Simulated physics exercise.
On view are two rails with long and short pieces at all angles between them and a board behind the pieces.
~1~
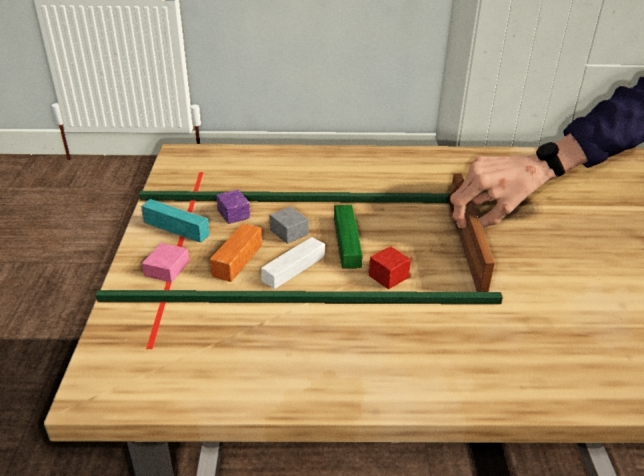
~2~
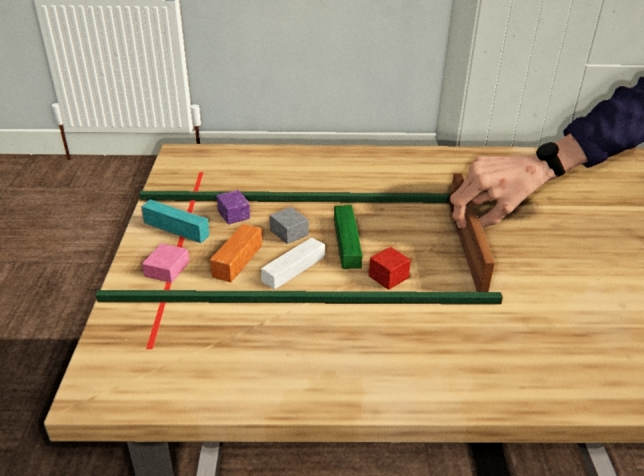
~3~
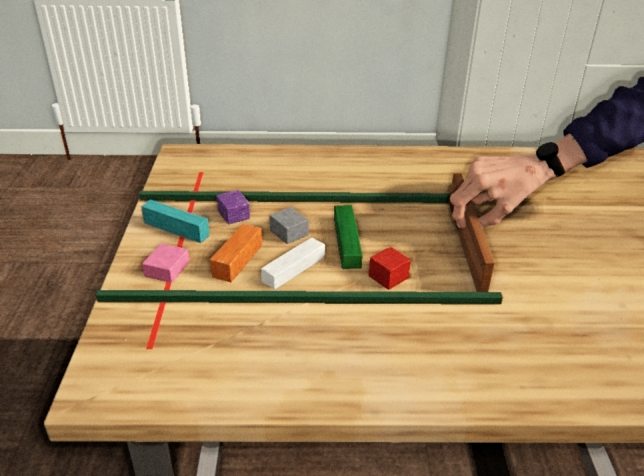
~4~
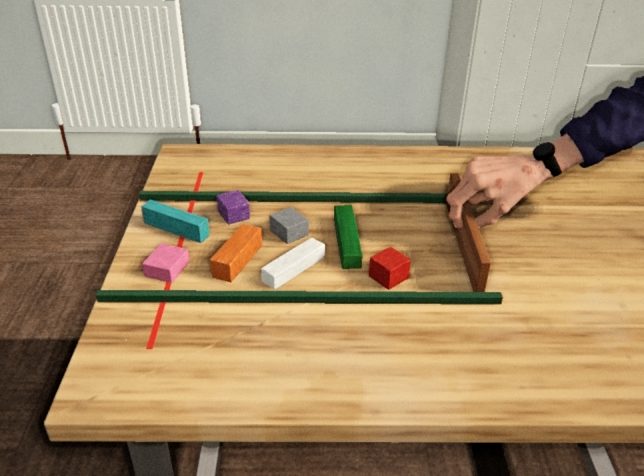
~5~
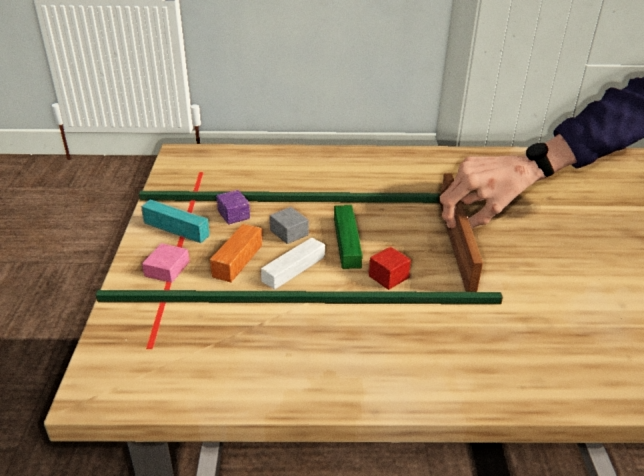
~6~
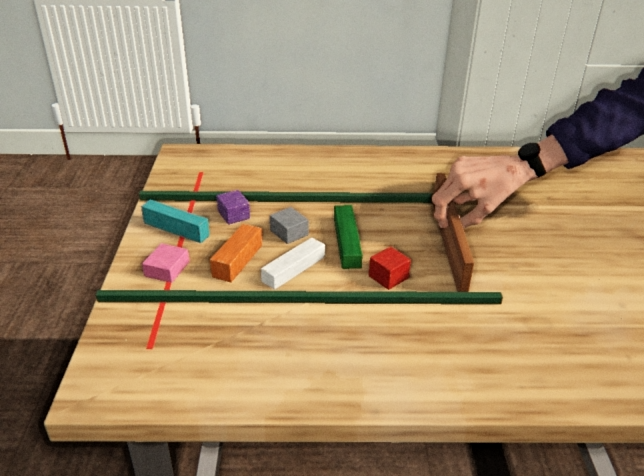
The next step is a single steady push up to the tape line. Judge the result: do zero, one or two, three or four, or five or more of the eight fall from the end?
One or two of them fall from the end.
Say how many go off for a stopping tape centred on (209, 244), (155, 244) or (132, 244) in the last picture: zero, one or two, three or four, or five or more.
Try 1 - no fall at all; try 2 - three to four; try 3 - at least five.
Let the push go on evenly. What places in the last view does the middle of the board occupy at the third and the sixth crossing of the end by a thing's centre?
(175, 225), later (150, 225).
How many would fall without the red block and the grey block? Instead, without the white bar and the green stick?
That makes 1 fallen, then 1 fallen in the other try.
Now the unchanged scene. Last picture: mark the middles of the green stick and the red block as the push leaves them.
Answer: First (172, 232), after that (155, 266).
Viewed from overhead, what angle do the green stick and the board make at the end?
I'd estimate about 0 degrees.
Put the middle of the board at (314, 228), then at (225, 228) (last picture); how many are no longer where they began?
Tally: First 4; then 8.
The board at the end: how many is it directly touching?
Number: 2.
Soon after, none off yet; turquoise bar at rest near (175, 221); pink block at rest near (166, 263); purple block at rest near (233, 207).
In the end, the number that fall off is one or two; gone, pink block and turquoise bar.
